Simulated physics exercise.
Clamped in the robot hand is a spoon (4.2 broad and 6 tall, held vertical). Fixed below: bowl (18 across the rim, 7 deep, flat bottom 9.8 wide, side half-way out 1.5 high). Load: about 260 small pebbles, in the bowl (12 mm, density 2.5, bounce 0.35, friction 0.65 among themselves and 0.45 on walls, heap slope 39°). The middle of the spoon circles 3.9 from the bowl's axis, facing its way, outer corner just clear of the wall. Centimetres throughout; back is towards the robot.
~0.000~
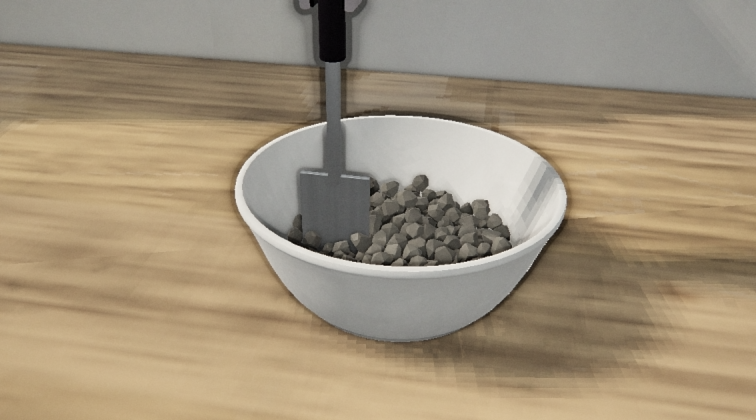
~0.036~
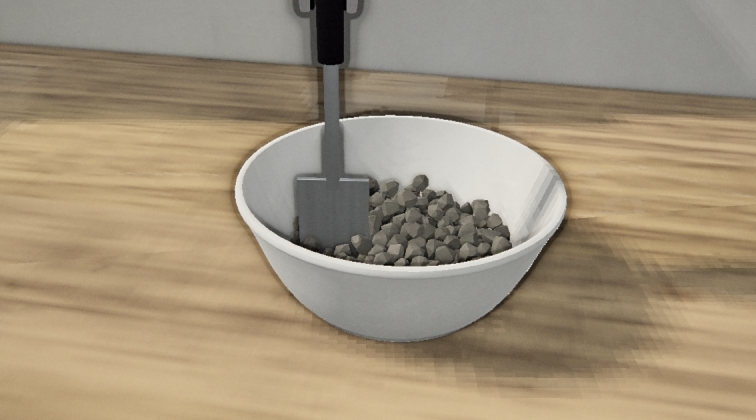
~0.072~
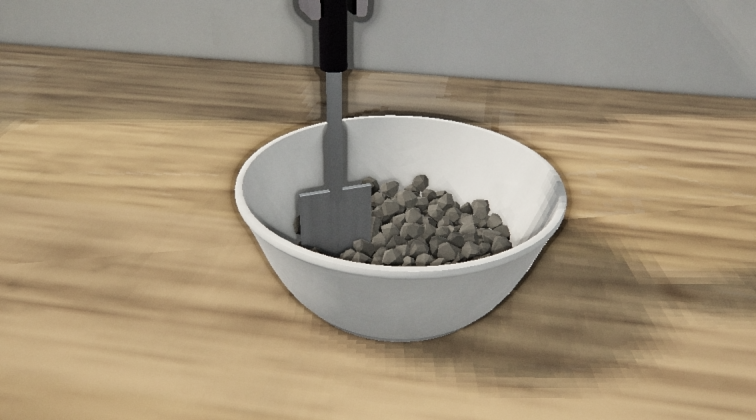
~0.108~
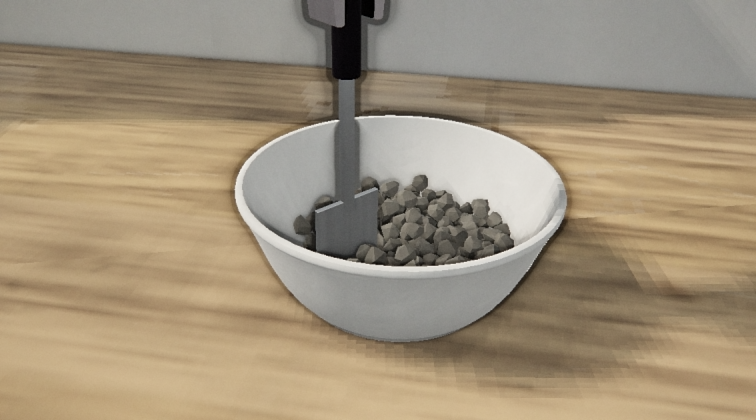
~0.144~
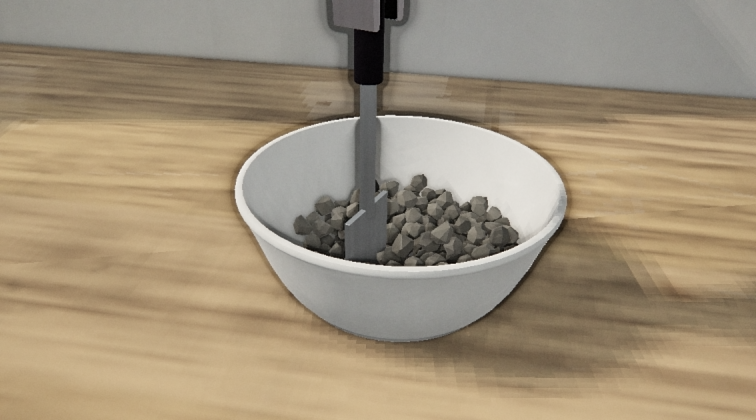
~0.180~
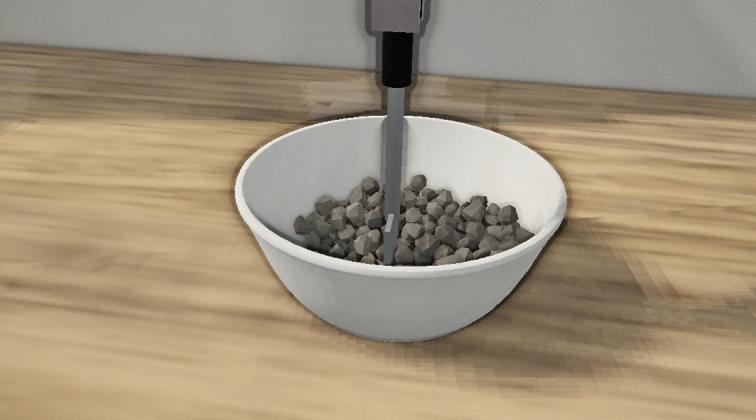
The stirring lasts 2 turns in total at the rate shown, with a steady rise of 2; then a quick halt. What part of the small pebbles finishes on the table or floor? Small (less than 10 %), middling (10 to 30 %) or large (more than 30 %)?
Answer: Small; less than 10 % of the small pebbles finish on the table or floor.
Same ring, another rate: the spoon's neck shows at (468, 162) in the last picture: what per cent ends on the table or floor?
Some 25 per cent.
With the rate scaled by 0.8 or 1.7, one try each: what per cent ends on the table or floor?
About 0 and 25 per cent.
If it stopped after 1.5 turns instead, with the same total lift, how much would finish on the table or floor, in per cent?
In that case some 0 per cent.
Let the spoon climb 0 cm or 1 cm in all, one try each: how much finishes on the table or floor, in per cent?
Some 10 and 10 per cent.
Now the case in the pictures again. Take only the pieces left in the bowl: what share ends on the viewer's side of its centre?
Roughly 60 per cent.
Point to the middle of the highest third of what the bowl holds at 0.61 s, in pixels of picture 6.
At about (300, 202).
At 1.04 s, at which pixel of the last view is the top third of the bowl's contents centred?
Around (456, 191).
After 0.61 s, 339° round, highest piece 8 above the table; 257 in the bowl, 5 on the table or floor, 3 in flight or on the tool.
After 1.04 s, 225° round, highest piece 7 above the table; 250 in the bowl, 14 on the table or floor, 1 in flight or on the tool.
After 1.45 s, 0° round, highest piece 6 above the table; 250 in the bowl, 15 on the table or floor.
After 2.15 s, 0° round, highest piece 6 above the table; 250 in the bowl, 15 on the table or floor.
In the end, 250 in the bowl, 15 on the table or floor. That is 6 % on the table or floor.
